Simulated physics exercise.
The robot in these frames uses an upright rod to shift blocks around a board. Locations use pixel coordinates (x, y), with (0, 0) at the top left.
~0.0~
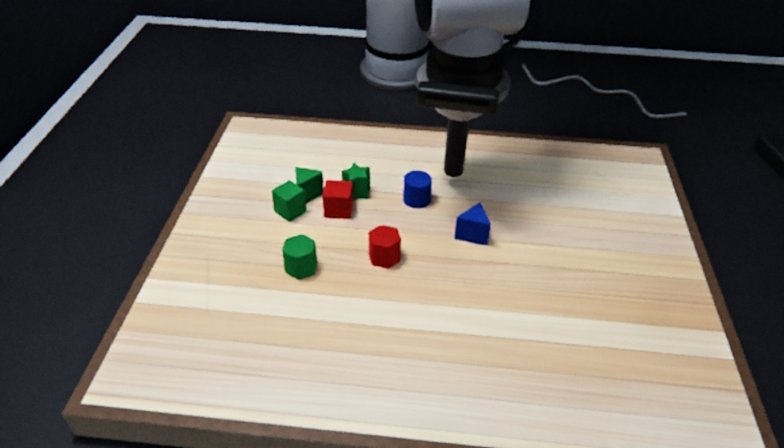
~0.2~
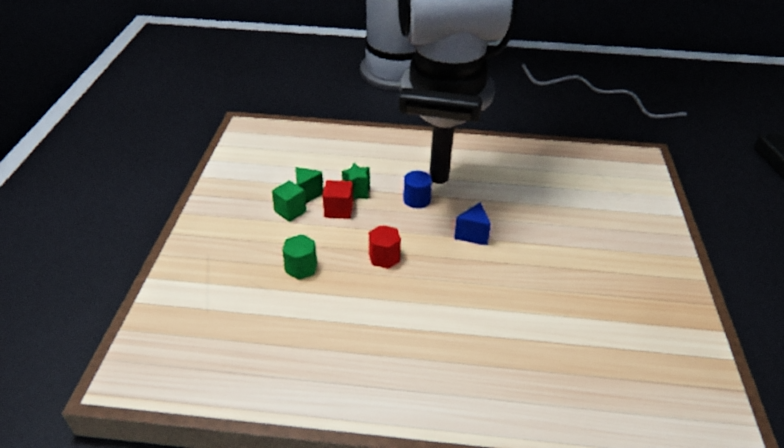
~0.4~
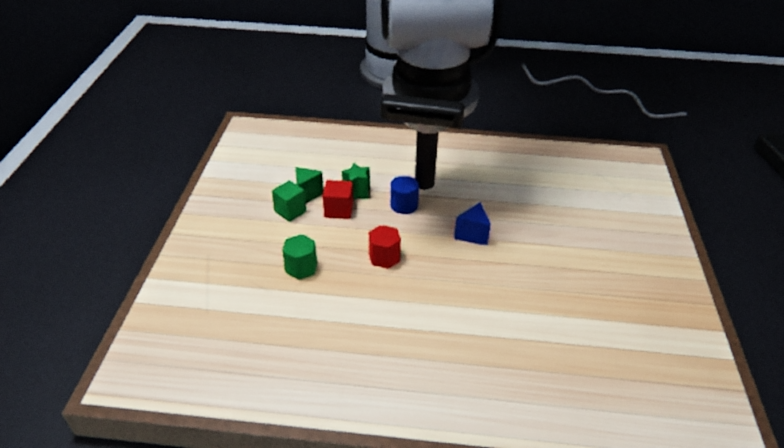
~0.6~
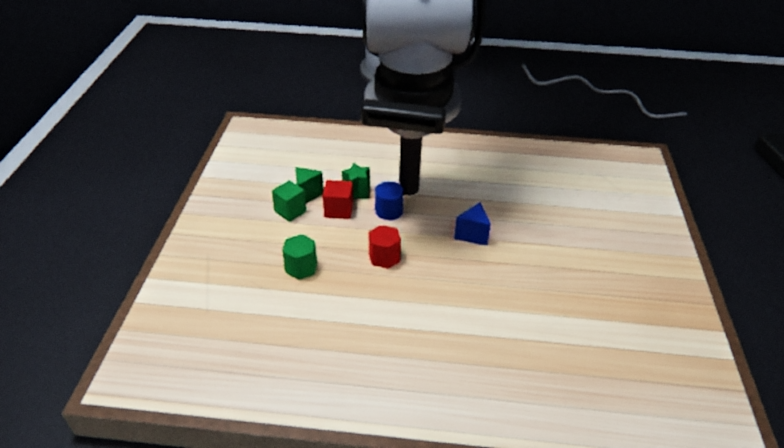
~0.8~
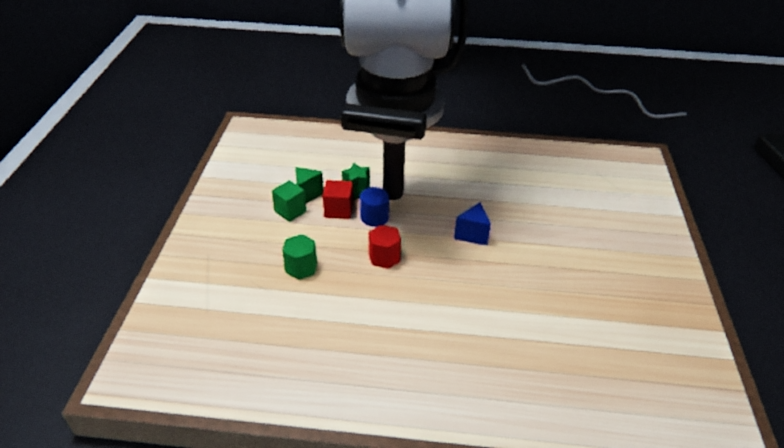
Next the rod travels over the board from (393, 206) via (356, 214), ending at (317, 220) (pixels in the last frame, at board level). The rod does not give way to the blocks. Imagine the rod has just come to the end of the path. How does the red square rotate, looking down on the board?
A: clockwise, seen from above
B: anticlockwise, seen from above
My pick is A.
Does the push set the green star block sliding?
No
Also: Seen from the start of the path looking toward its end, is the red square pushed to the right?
Yes - that is the case.
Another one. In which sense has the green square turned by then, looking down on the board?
My prediction: CCW.
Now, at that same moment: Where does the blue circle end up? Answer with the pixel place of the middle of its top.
Somewhere near (341, 212).
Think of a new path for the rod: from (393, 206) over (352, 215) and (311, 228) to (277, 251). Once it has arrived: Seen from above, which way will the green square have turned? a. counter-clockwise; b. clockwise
My pick is a.
What follows on the original path. One third of the way, rod (368, 200); blue circle (355, 205).
Two thirds of the way, rod (342, 204); green square (285, 189); red square (319, 188), turned 30° clockwise; blue circle (343, 212).
At the end, rod (316, 208); green square (271, 186), turned 50° anticlockwise; green three-sided block (301, 171), turned 20° clockwise; red square (299, 186), turned 65° clockwise; green star block still; blue circle (341, 212).
